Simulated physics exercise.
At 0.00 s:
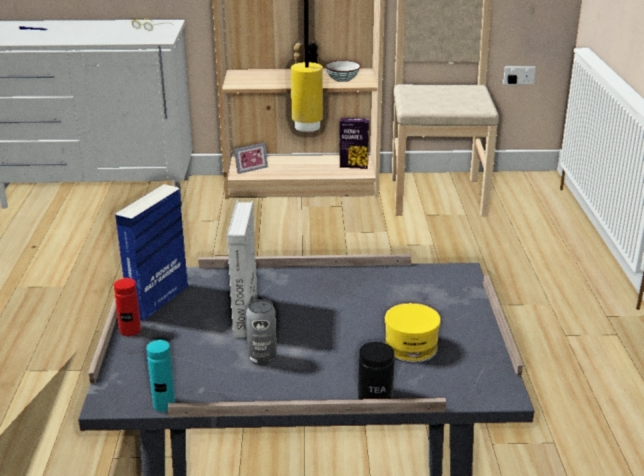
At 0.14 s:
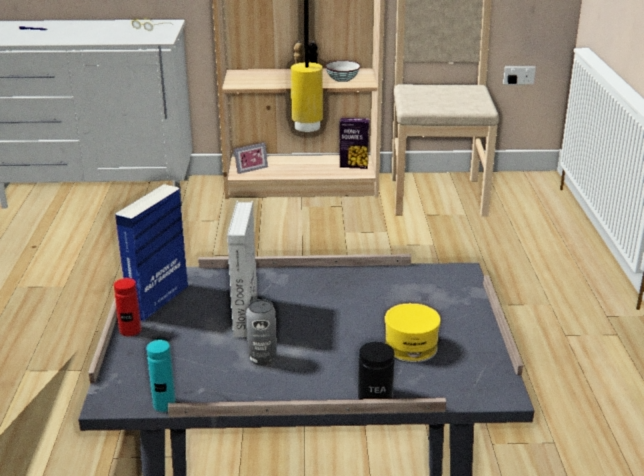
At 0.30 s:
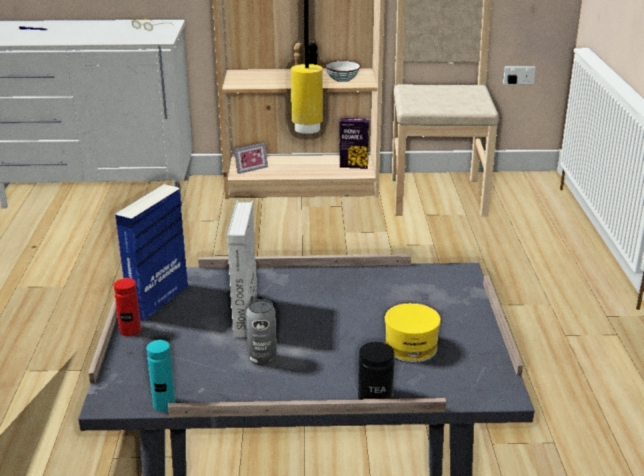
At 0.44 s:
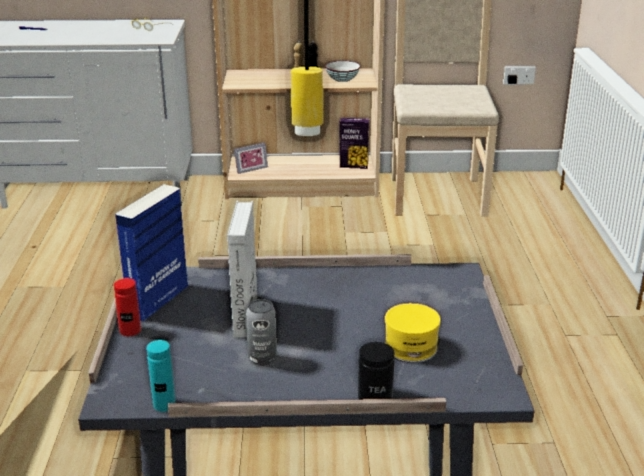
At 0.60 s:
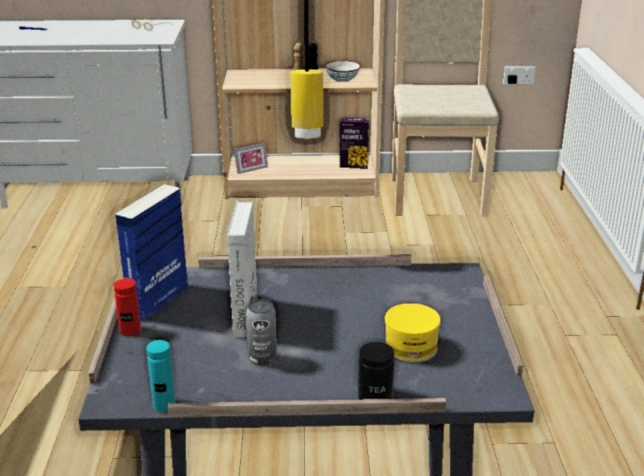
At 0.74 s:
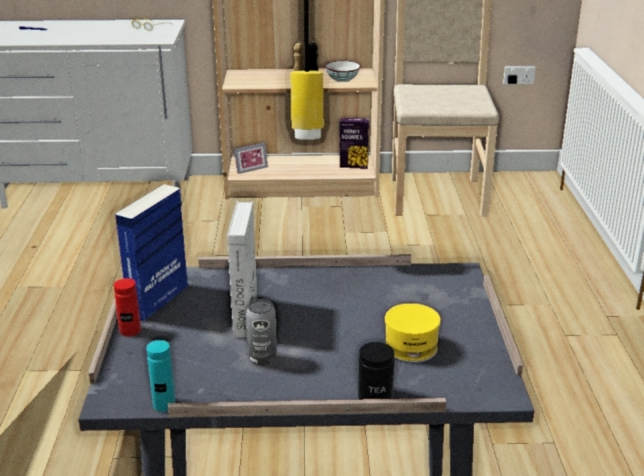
The yellow lamp shifts very slightly while the seven things on the table stay still.
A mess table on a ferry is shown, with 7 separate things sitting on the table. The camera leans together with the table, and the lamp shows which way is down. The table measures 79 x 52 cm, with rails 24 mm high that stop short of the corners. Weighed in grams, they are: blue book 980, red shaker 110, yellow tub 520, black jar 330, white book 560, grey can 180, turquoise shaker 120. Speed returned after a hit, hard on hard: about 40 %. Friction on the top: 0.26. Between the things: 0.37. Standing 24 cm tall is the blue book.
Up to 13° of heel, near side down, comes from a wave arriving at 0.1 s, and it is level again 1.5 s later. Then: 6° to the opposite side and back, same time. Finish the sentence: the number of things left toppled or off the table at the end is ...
... zero.
Around 1.24 s, heel 6°, near side down.
Around 1.94 s, heel 3°, far side down.
Around 2.54 s, heel 6°, far side down.
Around 3.24 s, boat level.
Finally (3.6 s), all 7 still in place (within 5 cm). Final places as that camera would see them, blue book near (154, 252), red shaker near (127, 308).
